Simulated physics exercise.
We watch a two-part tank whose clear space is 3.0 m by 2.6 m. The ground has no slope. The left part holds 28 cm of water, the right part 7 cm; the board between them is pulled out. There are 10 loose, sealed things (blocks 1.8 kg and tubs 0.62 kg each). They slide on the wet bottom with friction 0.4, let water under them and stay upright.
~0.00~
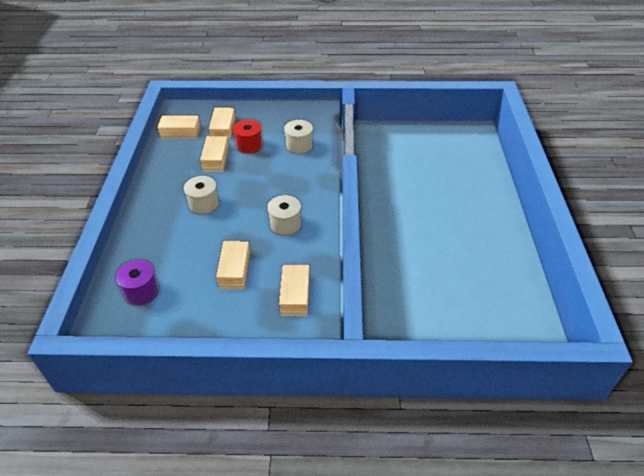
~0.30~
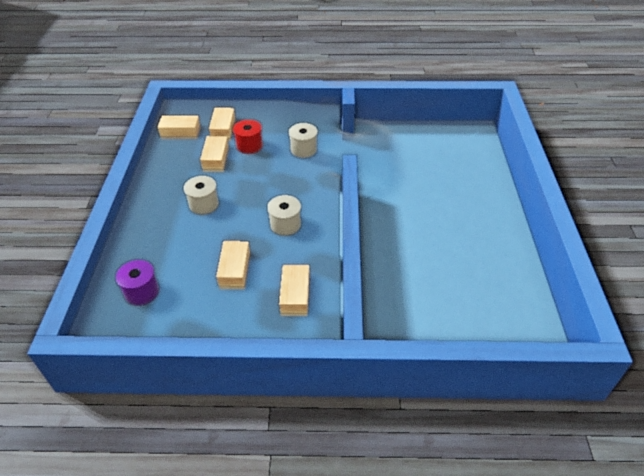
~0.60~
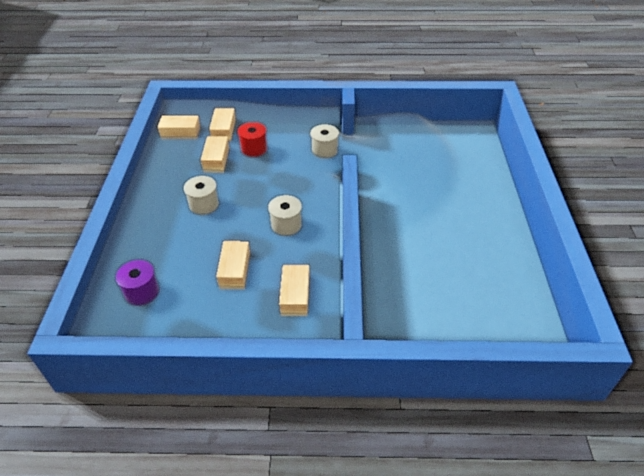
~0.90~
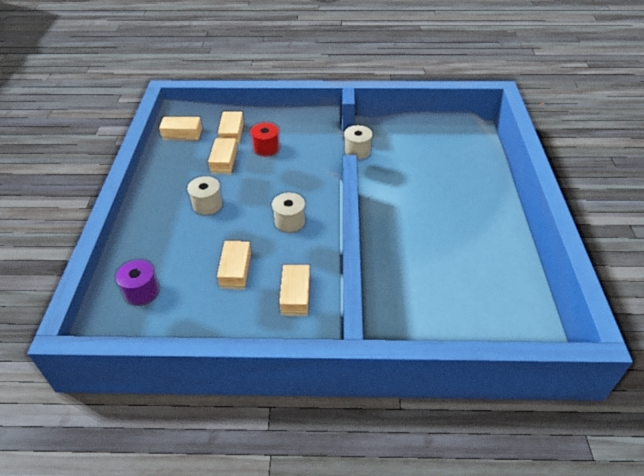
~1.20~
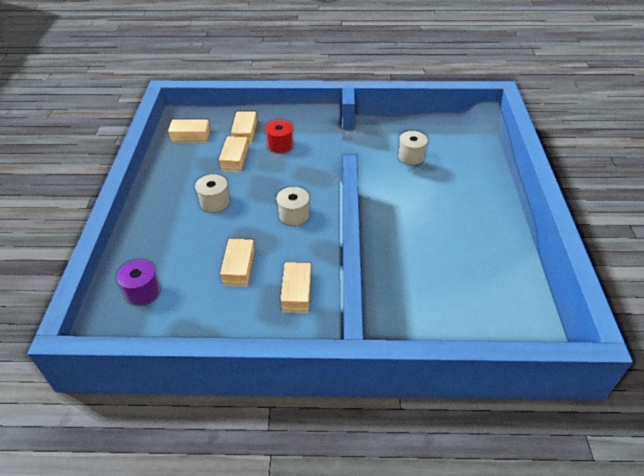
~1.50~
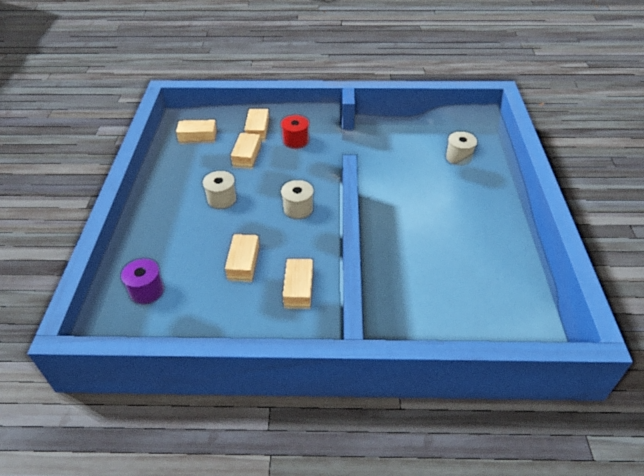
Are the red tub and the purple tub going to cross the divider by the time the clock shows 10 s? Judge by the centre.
The red tub crosses; the purple tub stays short.
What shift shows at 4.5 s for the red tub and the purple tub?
About 200 and 20 cm.
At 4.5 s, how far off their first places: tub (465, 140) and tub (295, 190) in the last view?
In turn: 200 cm, 140 cm.
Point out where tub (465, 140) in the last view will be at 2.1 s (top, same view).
Near (495, 163).
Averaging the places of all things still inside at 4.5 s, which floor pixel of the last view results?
Around (335, 223).
After 2.1 s the red tub is near (335, 123), 0.7 m from its start, afloat; the purple tub is near (147, 269), 0.1 m from its start, afloat; 1 of 10 are over the mark; 10 afloat.
After 4.5 s the red tub is near (521, 187), 2.1 m from its start, afloat; the purple tub is near (157, 266), 0.2 m from its start, afloat; 3 of 10 are over the mark; 10 afloat.
After 7.0 s the red tub is near (396, 194), 1.3 m from its start, afloat; the purple tub is near (146, 271), 0.1 m from its start, afloat; 3 of 10 are over the mark; 10 afloat.
After 10.0 s the red tub is near (553, 285), 2.5 m from its start, afloat; the purple tub is near (158, 264), 0.2 m from its start, afloat; 3 of 10 are over the mark; 10 afloat.
